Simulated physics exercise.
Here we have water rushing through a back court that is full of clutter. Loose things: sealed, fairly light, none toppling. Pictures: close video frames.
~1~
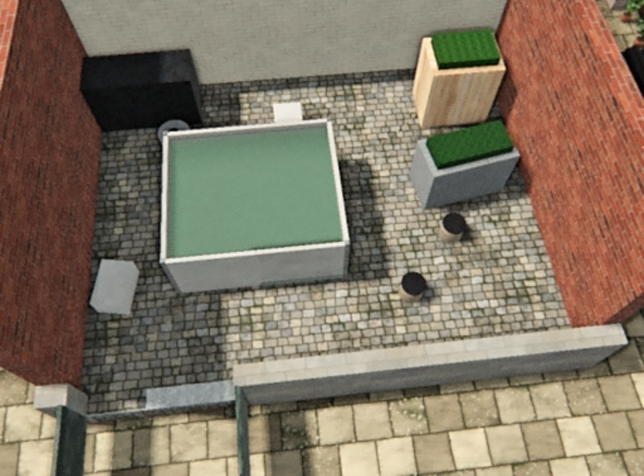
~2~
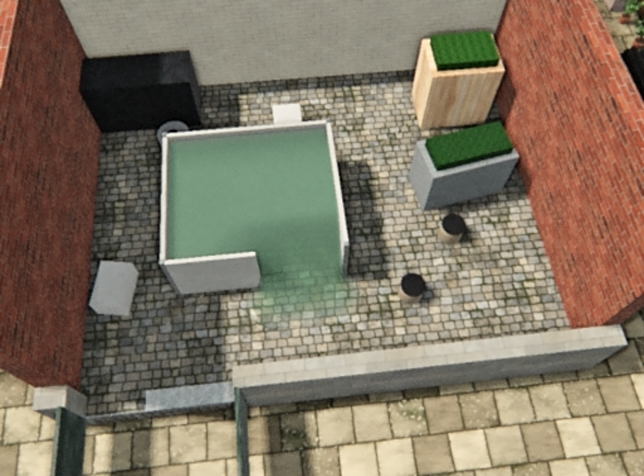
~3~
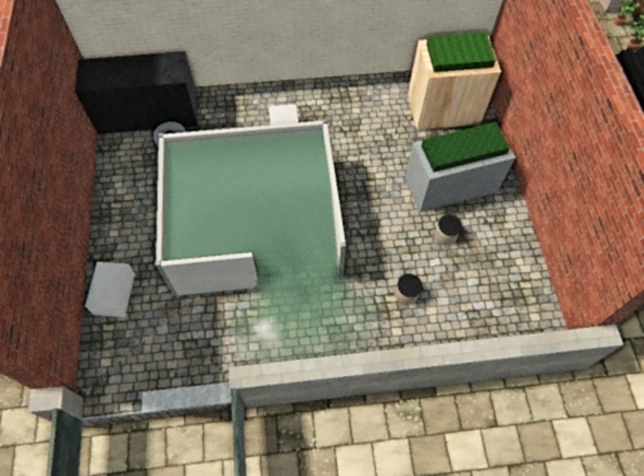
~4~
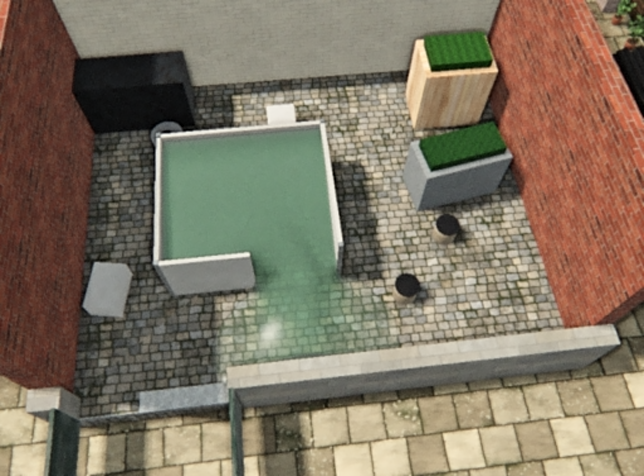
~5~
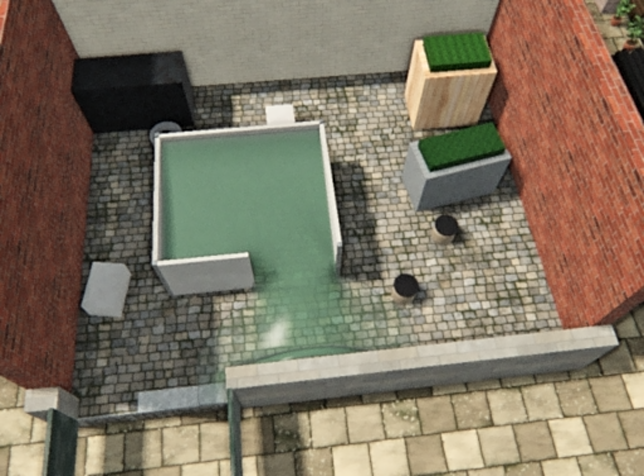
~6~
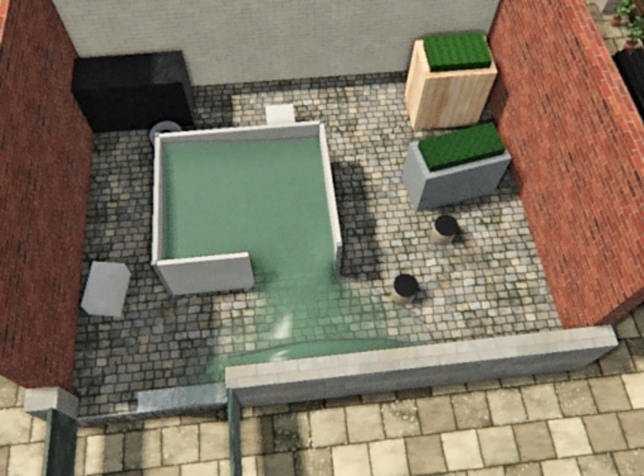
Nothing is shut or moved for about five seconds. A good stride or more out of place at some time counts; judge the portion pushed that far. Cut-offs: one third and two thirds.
Two thirds or more.
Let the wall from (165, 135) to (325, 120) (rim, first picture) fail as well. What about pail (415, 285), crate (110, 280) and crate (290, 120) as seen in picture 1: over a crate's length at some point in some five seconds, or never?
Outcome by item - short of that distance / displaced that far / displaced that far.
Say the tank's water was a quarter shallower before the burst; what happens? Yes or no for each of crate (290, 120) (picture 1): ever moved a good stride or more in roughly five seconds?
Answer: Not that far.
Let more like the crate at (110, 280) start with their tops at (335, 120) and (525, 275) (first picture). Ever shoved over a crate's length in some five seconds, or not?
Result by item: Stays where it is / gets dislodged.
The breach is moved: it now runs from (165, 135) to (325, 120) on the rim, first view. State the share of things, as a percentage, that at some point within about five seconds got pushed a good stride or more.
That should be close to 60 percent.
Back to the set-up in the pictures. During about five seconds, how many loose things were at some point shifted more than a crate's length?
That comes out at 4.
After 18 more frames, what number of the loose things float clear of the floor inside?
You get 1.
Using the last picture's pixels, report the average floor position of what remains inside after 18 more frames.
Close to (275, 177).
A moment on, 0 of 5 are well off their spots; 0 afloat.
Next, 1 of 5 are well off their spots; 0 afloat.
Later, 3 of 5 are well off their spots; 1 afloat.
In the end, 4 of 5 are well off their spots, and 4 have been at some point; 4 afloat.
